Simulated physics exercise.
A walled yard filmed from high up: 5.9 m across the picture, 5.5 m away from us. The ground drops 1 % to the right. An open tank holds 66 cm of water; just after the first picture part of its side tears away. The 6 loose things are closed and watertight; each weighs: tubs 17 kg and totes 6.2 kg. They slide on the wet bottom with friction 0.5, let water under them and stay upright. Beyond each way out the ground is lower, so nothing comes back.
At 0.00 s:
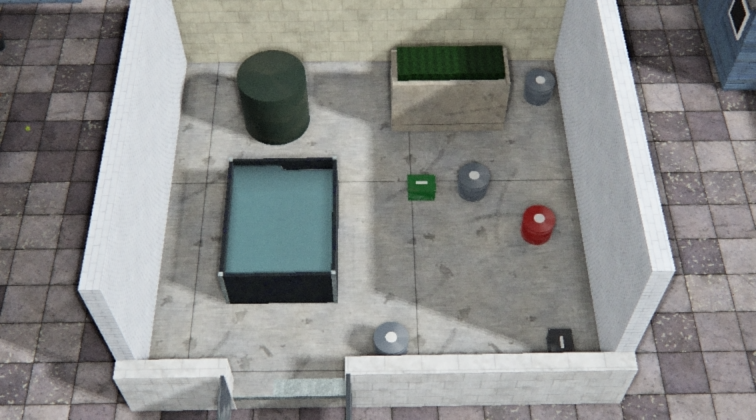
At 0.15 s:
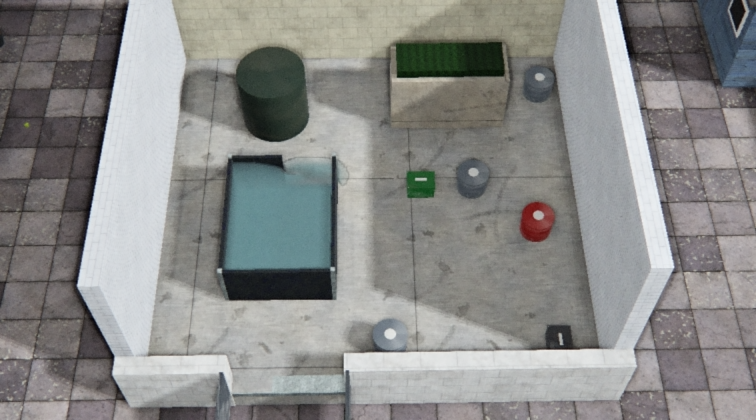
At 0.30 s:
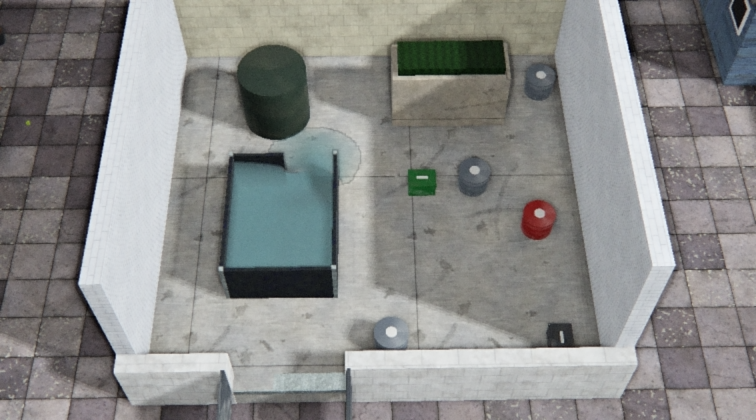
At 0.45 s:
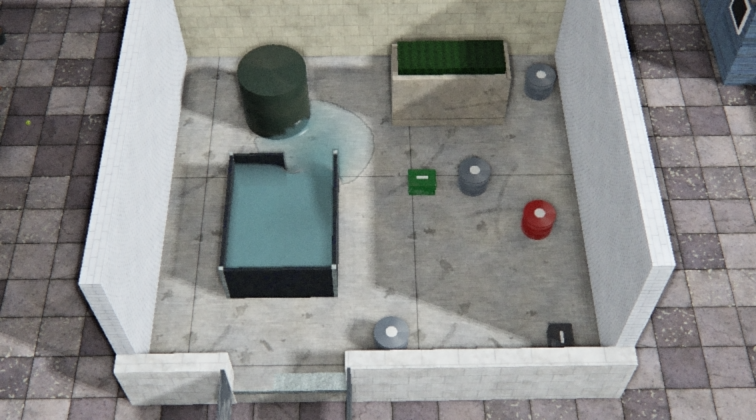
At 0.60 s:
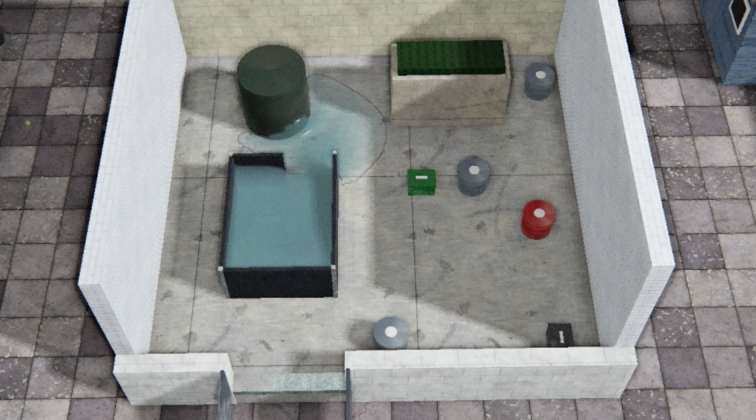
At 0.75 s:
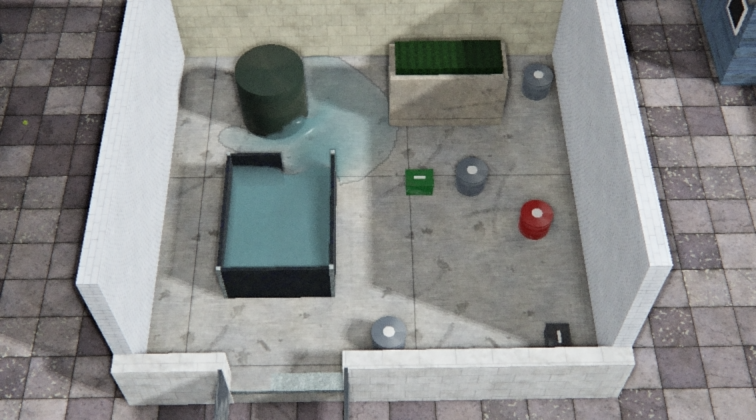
Water spilling from the broken back side of an open tank, spreading around a dark green cylinder while nearby tubs stay still.
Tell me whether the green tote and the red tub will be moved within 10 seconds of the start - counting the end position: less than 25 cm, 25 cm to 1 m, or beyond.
Green tote barely shifts, red tub barely shifts.
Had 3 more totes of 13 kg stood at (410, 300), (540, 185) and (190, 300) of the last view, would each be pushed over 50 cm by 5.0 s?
In that order: Short of it, short of it, under.
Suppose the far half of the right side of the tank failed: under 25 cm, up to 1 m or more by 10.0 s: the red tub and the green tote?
Then the red tub gets carried off, the green tote gets carried off.
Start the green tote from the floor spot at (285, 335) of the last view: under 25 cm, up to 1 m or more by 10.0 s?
It barely shifts.
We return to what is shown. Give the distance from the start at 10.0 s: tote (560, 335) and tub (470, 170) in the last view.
In that order: 250 cm, 0 cm.
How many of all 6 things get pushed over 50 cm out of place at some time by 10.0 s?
2 of them.
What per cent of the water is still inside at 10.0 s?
Some 98 per cent remains.
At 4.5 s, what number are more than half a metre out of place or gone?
1 of them.
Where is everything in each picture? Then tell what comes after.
In the first frame, the green tote at (422, 183) rests on the ground; the red tub at (539, 219) rests on the ground; water covers 2.6 m2; 0 of 6 have shifted.
In the second frame, the green tote at (421, 180) rests on the ground; the red tub at (538, 216) rests on the ground; water covers 3.1 m2; 0 of 6 have shifted.
In the third frame, the green tote at (422, 178), on the bottom; the red tub at (539, 214) rests on the ground; 3.7 m2 under water; 0 of 6 have shifted.
In the fourth frame, the green tote at (422, 178) rests on the ground; the red tub at (539, 213) rests on the ground; water covers 4.4 m2; 0 of 6 have shifted.
In the fifth frame, the green tote at (422, 178), on the bottom; the red tub at (539, 213) rests on the ground; 5.1 m2 under water; 0 of 6 have shifted.
In the sixth frame, the green tote at (419, 177) rests on the ground; the red tub at (537, 213), on the bottom; water covers 6.0 m2; 0 of 6 have shifted.
After 2.0 s the green tote is near (419, 177), 0.0 m from its start, aground; the red tub is near (537, 213), 0.0 m from its start, aground; 0 of 6 are out; 0 afloat.
After 4.5 s the green tote is near (419, 177), 0.0 m from its start, aground; the red tub is near (536, 217), 0.1 m from its start, aground; 0 of 6 are out; 0 afloat.
After 7.0 s the green tote is near (419, 177), 0.0 m from its start, aground; the red tub is near (536, 218), 0.1 m from its start, aground; 0 of 6 are out; 1 afloat.
After 10.0 s the green tote is near (419, 177), 0.0 m from its start, aground; the red tub is near (536, 218), 0.1 m from its start, aground; 0 of 6 are out; 1 afloat.
